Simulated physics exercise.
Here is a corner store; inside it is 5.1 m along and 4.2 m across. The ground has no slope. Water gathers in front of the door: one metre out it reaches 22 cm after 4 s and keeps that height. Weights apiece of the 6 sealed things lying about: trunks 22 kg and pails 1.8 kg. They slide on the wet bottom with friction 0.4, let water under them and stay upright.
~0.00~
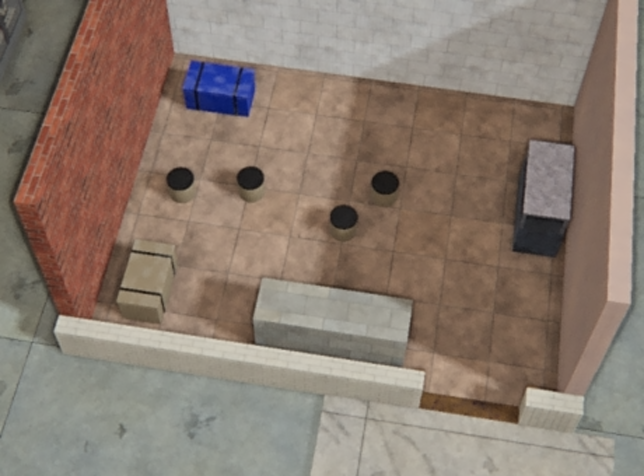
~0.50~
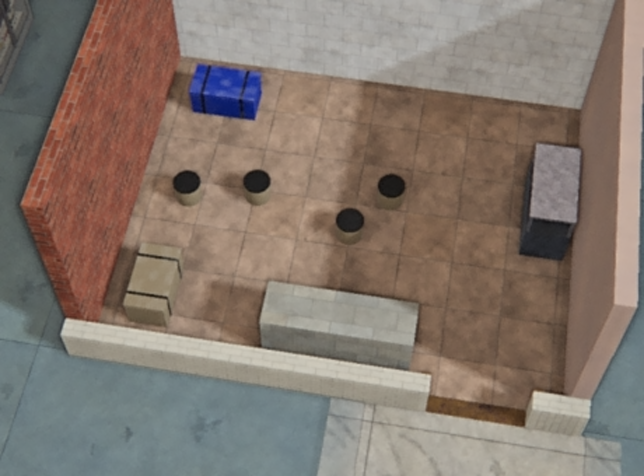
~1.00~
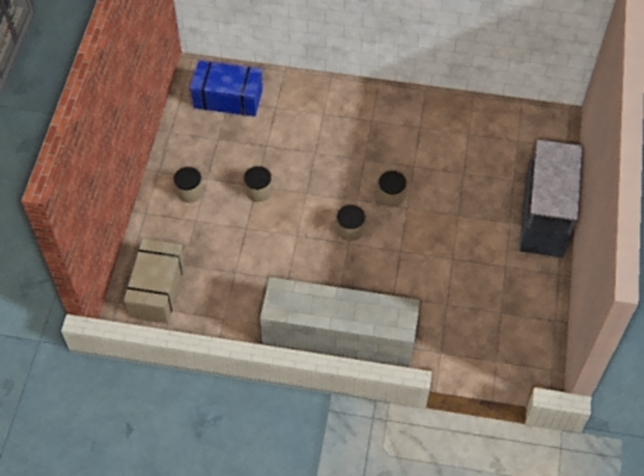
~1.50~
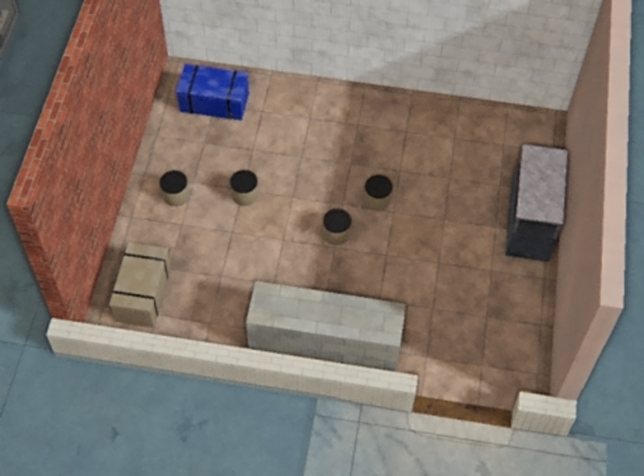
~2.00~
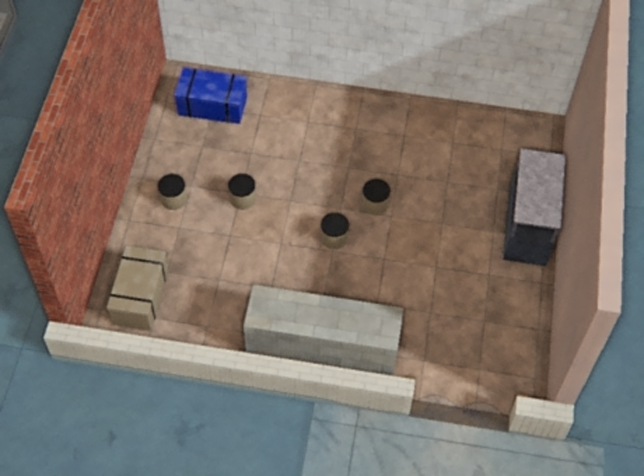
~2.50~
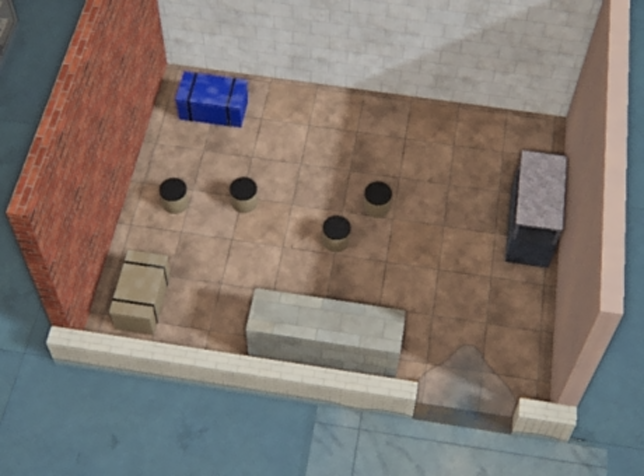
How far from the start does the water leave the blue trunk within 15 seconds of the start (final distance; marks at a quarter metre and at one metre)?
Blue trunk ends far away.
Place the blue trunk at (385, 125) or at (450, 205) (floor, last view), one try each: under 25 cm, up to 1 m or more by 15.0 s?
In turn: It ends far away; it ends far away.
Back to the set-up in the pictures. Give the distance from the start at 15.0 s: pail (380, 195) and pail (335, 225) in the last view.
In that order: 300 cm, 80 cm.
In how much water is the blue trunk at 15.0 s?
Roughly 6 cm.
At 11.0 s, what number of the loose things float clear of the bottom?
3 of them.
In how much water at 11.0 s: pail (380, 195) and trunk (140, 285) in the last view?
About 9 and 3 cm.
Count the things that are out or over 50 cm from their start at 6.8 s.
I count 1.
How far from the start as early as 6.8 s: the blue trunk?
About 0 cm.
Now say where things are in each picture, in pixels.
The first frame shows the blue trunk at (219, 79) rests on the ground; 0.0 m2 under water; 0 of 6 have shifted.
The second frame shows the blue trunk at (225, 82), on the bottom; water covers 0.0 m2; 0 of 6 have shifted.
The third frame shows the blue trunk at (226, 78) rests on the ground; 0.0 m2 under water; 0 of 6 have shifted.
The fourth frame shows the blue trunk at (213, 82), on the bottom; water covers 0.0 m2; 0 of 6 have shifted.
The fifth frame shows the blue trunk at (211, 86), on the bottom; water covers 0.0 m2; 0 of 6 have shifted.
The sixth frame shows the blue trunk at (212, 90) rests on the ground; 0.5 m2 under water; 0 of 6 have shifted.
After 3.5 s the blue trunk is near (212, 90), 0.0 m from its start, aground; 0 afloat.
After 6.8 s the blue trunk is near (212, 90), 0.0 m from its start, aground; 0 afloat.
After 11.0 s the blue trunk is near (170, 137), 0.9 m from its start, afloat; 3 afloat.
After 15.0 s the blue trunk is near (276, 251), 2.4 m from its start, afloat; 6 afloat.
